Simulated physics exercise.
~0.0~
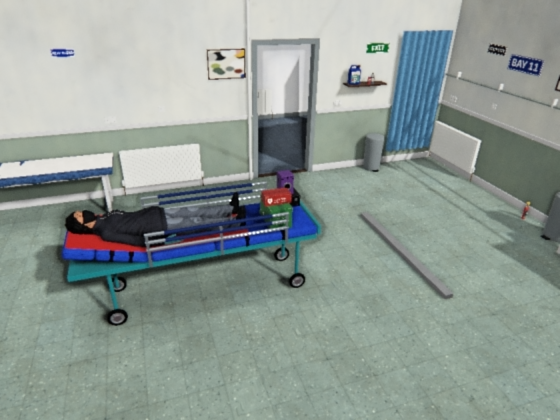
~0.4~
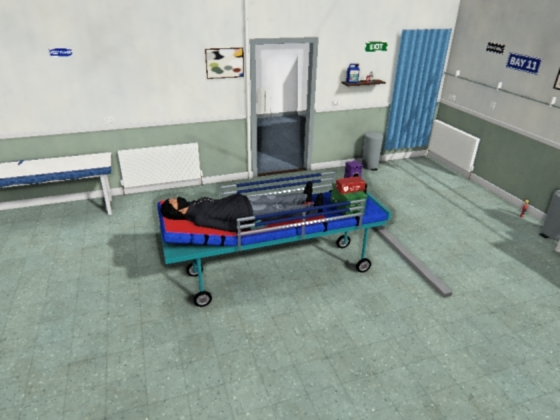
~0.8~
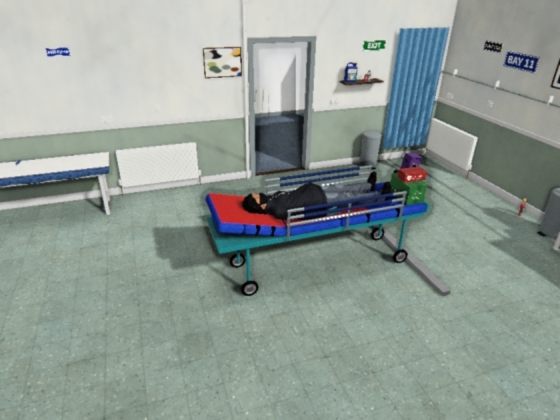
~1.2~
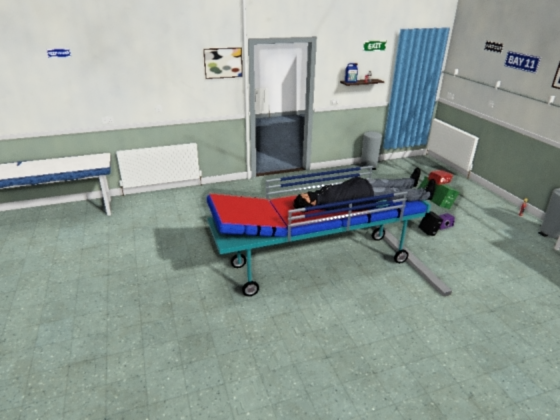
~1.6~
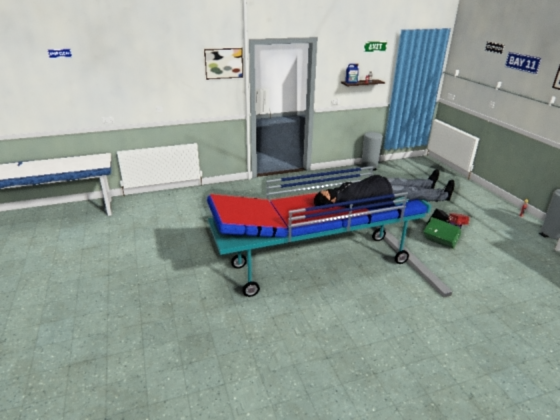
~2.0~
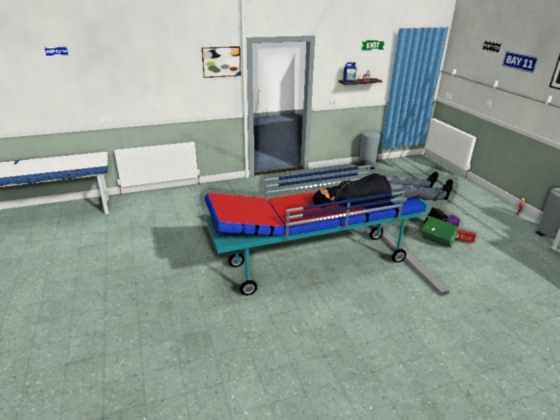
A gurney carrying a person lying flat rolled right across a hospital room and stopped short at a floor strip, and the person slid feet first until their legs hung past the end while the red box, green bag and other items tumbled off.
